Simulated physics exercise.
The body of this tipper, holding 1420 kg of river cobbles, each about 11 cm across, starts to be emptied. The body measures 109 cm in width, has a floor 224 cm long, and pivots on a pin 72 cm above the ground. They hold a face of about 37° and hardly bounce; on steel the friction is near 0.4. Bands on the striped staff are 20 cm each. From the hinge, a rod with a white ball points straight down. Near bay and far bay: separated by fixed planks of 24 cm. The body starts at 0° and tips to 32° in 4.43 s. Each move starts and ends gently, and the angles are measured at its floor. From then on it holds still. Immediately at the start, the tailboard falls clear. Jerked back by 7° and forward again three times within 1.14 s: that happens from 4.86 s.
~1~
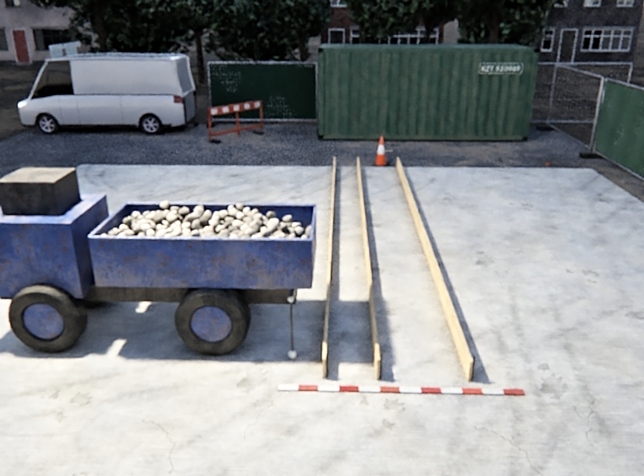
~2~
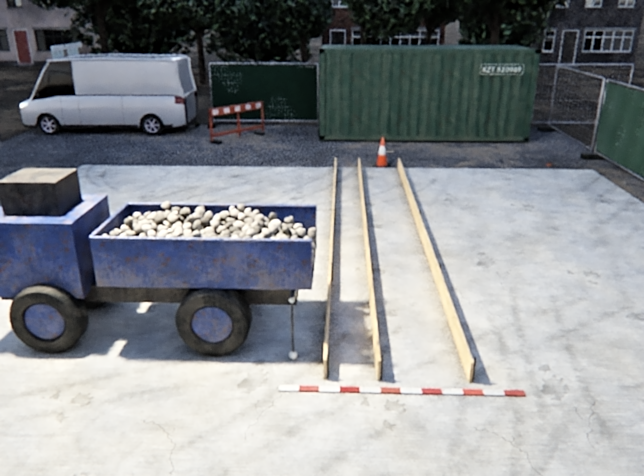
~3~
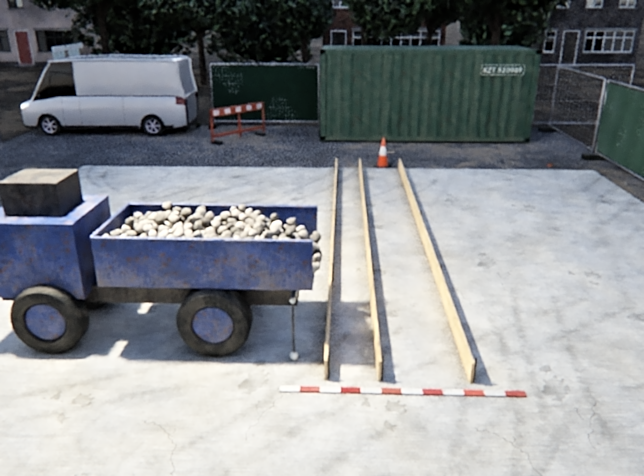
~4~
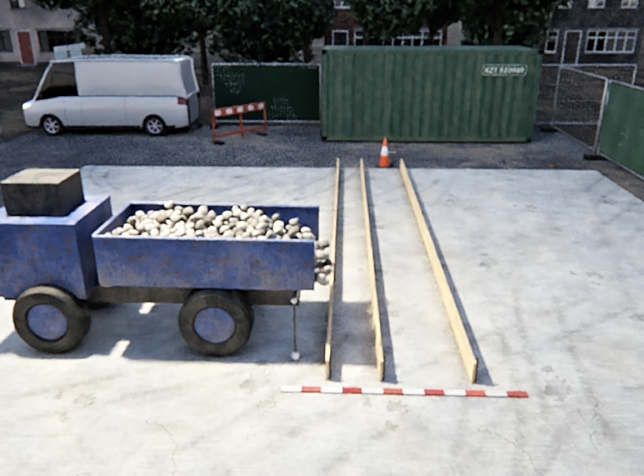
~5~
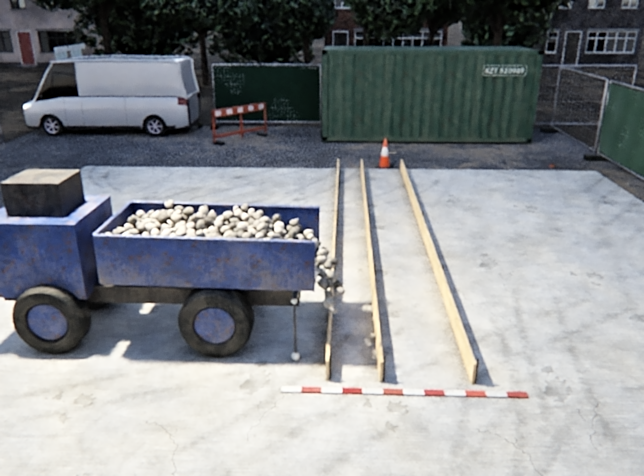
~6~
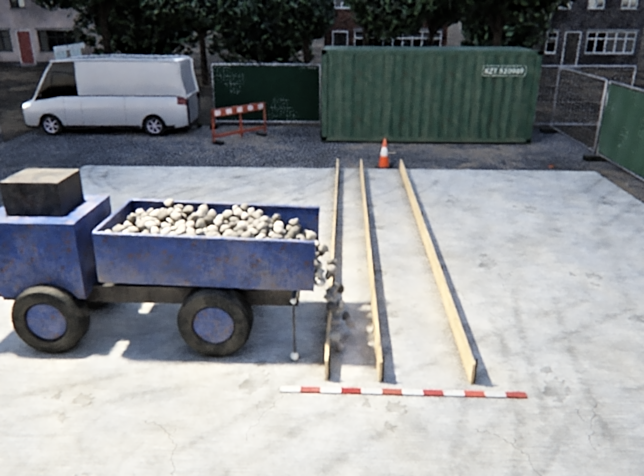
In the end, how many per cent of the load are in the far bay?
Roughly 35 per cent ends up in the far bay.
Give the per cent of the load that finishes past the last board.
I'd put it near 0 per cent.
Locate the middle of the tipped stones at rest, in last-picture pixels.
(362, 321).
A little later the floor is at 27°; 59 % in the body, 3 % short of the bays, 36 % in the near bay, 1 % in the far bay; the foremost stones are at (405, 324).
Then the floor is at 32°; 12 % in the body, 11 % short of the bays, 52 % in the near bay, 25 % in the far bay; the foremost stones are at (448, 329).
Later still the floor is at 32°; 0 % in the body, 17 % short of the bays, 46 % in the near bay, 37 % in the far bay; the foremost stones are at (448, 325).
In the end the floor is at 32°; 0 % in the body, 17 % short of the bays, 46 % in the near bay, 37 % in the far bay; the foremost stones are at (448, 325).
